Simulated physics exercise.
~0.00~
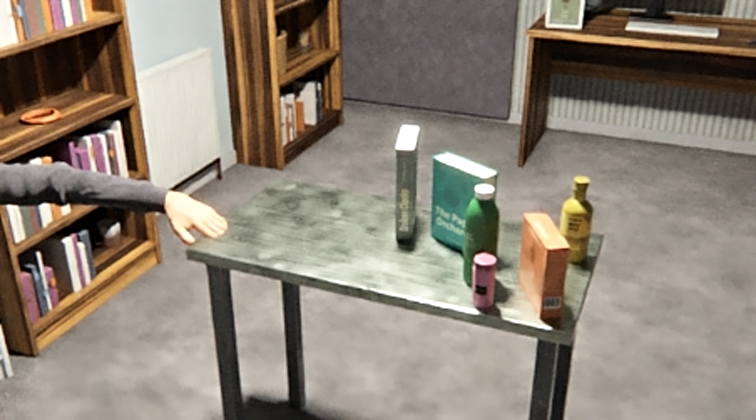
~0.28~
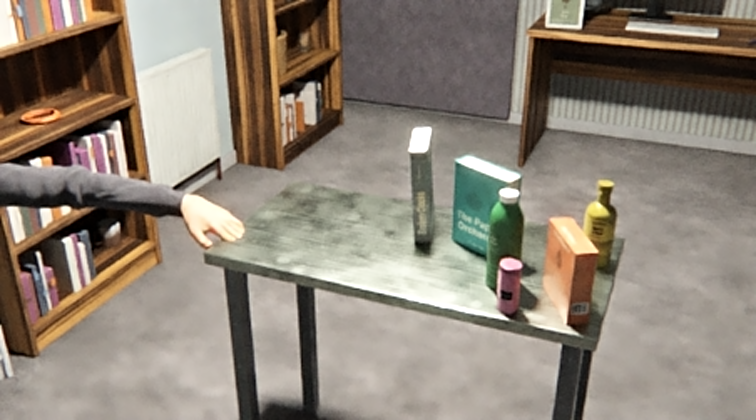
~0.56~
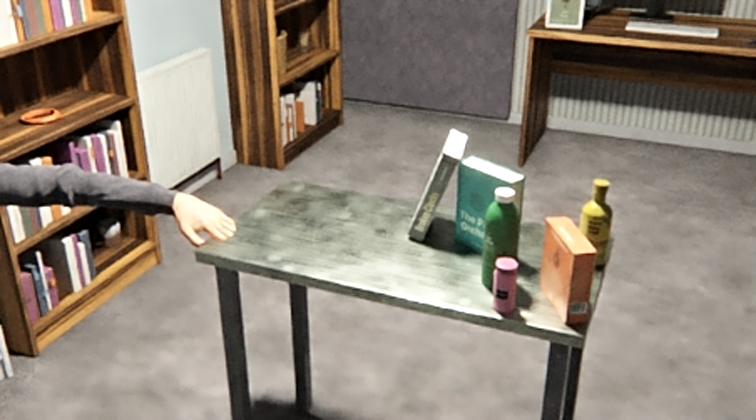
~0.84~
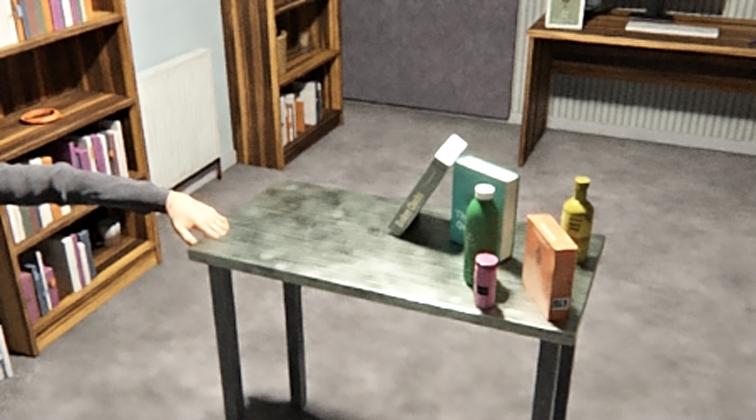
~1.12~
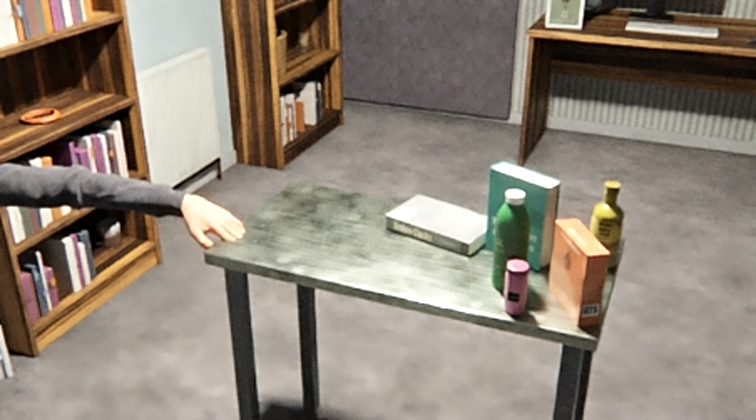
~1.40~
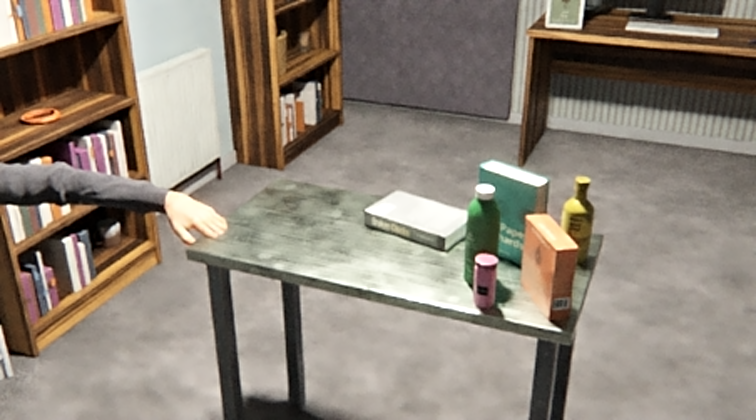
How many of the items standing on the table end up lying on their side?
Just one of them, the grey book, ends up lying on its side.
